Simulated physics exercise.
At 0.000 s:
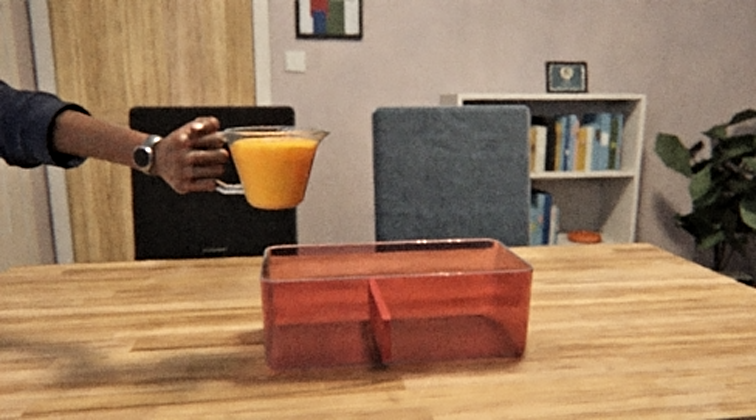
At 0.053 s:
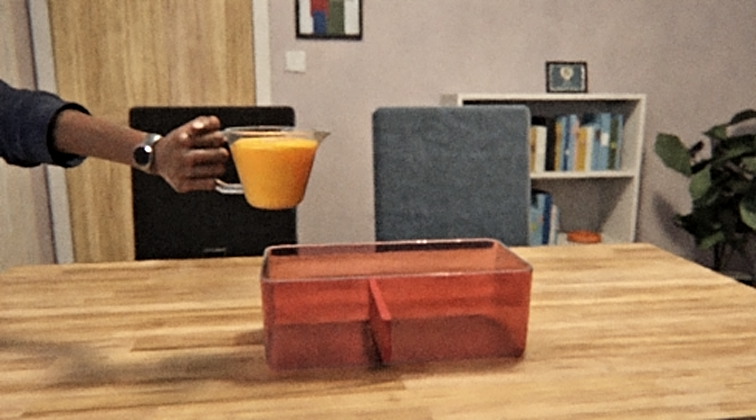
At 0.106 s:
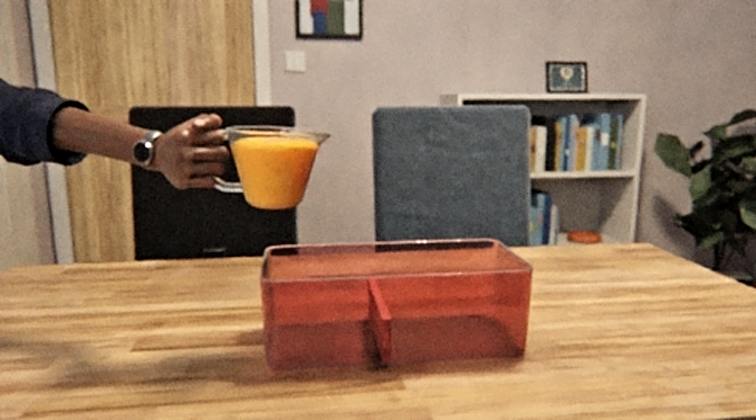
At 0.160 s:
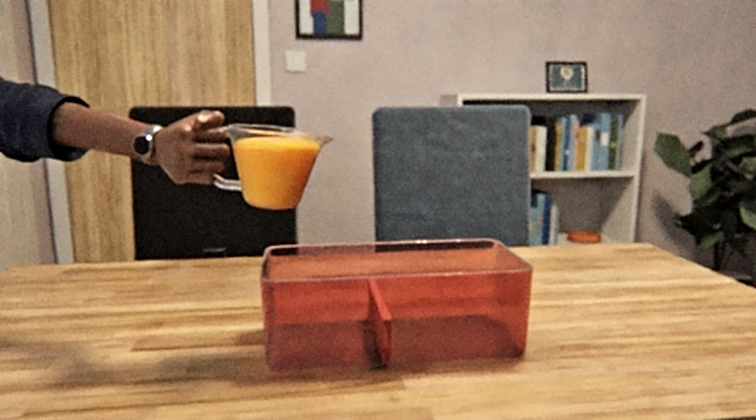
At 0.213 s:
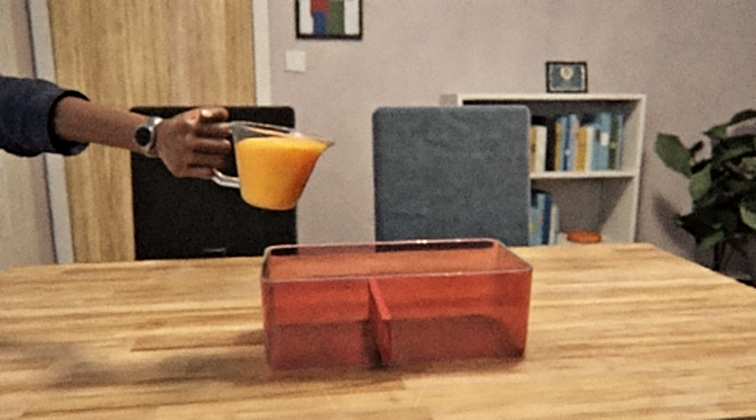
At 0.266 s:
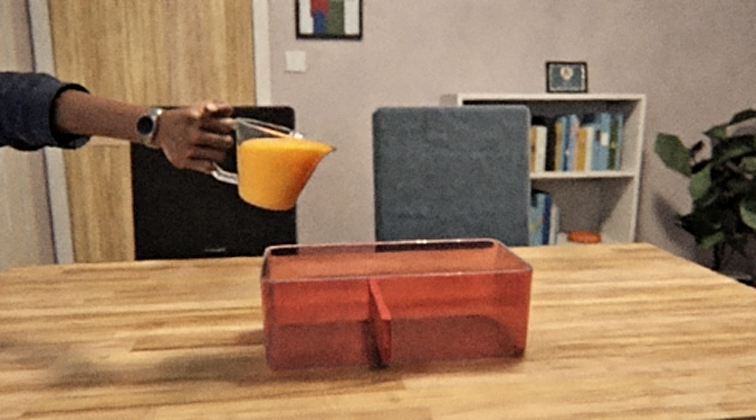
A dark-skinned hand with a wristwatch and dark sleeve reaches in from the left, holding a clear jug of orange juice above a translucent red, divided basin on a light wooden table. Seen from the front in a fixed view, two chairs, a white bookcase and a plant stand behind. The hand slowly tilts the jug slightly rightward, and the juice shifts toward its right rim.
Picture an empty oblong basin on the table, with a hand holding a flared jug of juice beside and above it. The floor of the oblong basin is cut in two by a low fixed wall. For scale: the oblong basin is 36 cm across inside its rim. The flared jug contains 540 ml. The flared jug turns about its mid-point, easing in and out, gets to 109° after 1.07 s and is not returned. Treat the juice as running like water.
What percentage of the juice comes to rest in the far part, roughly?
32 %.
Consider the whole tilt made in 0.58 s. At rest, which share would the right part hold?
In that case, some 20 percent.
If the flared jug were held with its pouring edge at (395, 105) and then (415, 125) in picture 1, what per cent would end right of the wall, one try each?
First 95, then 95 per cent.
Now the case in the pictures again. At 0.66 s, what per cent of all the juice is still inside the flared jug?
Fraction remaining: Approx. 54 per cent.
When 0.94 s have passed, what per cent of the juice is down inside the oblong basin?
Around 90 per cent of the whole.
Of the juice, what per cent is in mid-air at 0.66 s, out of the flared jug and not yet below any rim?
Estimate: About 26 % of all of it.
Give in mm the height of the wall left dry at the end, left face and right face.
Left side: Around 46 mm. Right side: Around 56 mm.
After 0.66 s the tilt is 74° and 53 per cent is still to pour, 6 is left of the wall and 15 right of it.
After 0.94 s the tilt is 105° and 4 per cent is still to pour, 59 is left of the wall and 31 right of it.
After 1.24 s the tilt is 109° and 0 per cent is still to pour, 67 is left of the wall and 32 right of it.
After 1.57 s the tilt is 109° and 0 per cent is still to pour, 67 is left of the wall and 32 right of it.
In the end 67 per cent lies left of the wall, 32 right of it and 1 outside.
